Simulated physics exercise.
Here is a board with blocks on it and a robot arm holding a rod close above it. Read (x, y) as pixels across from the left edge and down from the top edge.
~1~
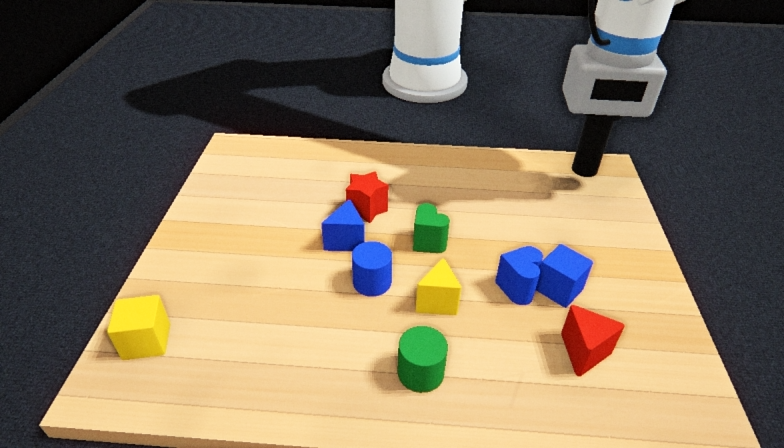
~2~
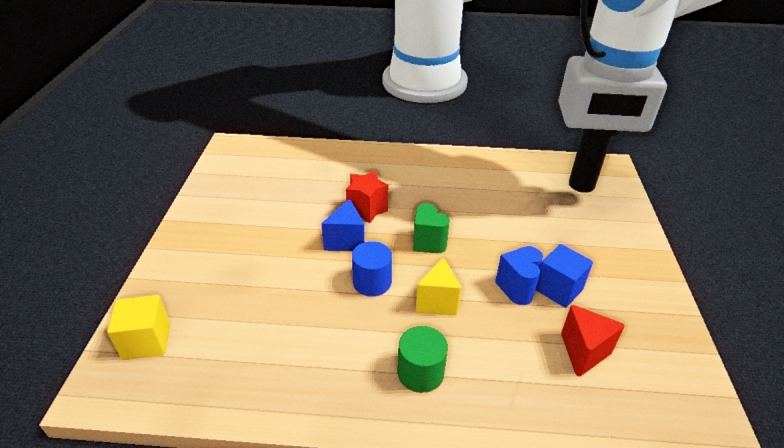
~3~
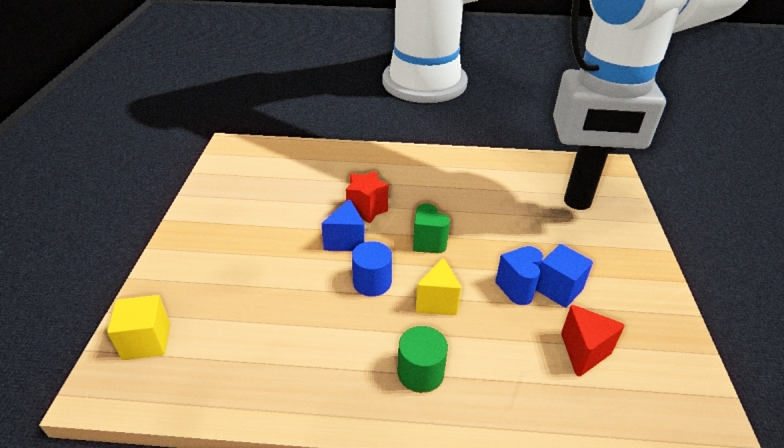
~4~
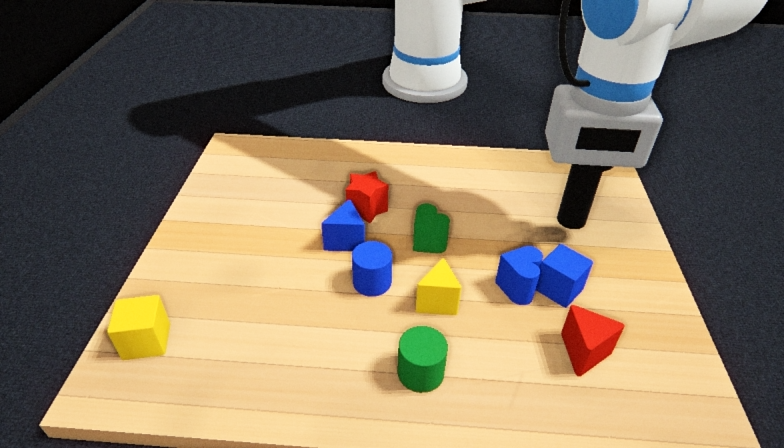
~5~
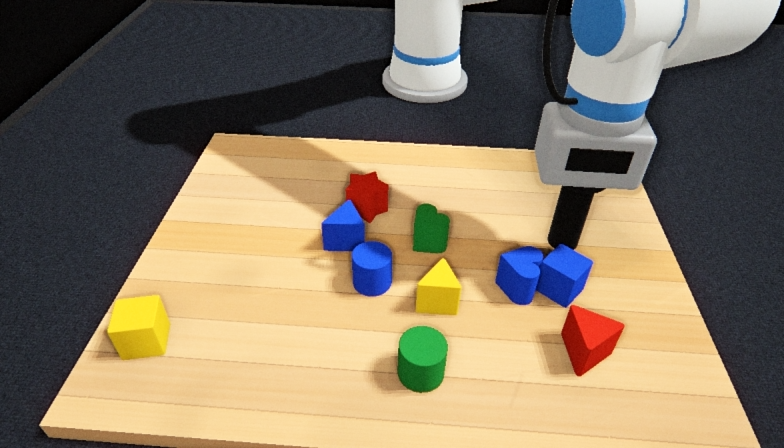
Robot arm moving a black rod down the board's right side toward two blue blocks, while all the coloured blocks stay still.
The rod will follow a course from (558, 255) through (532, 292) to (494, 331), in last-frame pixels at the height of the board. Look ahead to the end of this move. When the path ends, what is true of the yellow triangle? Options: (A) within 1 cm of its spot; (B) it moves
My pick is B.
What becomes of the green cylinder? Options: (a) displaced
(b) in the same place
Letter b.
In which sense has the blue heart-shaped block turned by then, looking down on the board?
Top view: Clockwise.
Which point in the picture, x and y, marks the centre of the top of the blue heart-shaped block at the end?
I think it will end close to (457, 295).
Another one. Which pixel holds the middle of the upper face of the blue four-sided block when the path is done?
The point I'd pick in the picture is (563, 293).
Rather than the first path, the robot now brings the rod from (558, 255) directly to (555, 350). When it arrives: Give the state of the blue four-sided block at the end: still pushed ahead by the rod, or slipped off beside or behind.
The rod still drives it.
On the path given first. One third of the way, rod at (545, 267); blue heart-shaped block at (517, 265); blue four-sided block at (570, 279), turned 40° anticlockwise.
Two thirds of the way, rod at (524, 292); blue heart-shaped block at (486, 281), turned 40° clockwise; blue four-sided block at (563, 293), turned 100° anticlockwise; red triangle at (603, 332).
At the end, rod at (497, 317); green cylinder still; yellow triangle at (428, 274), turned 45° clockwise; blue heart-shaped block at (457, 295), turned 75° clockwise; blue four-sided block at (563, 293), turned 100° anticlockwise; red triangle at (603, 332).
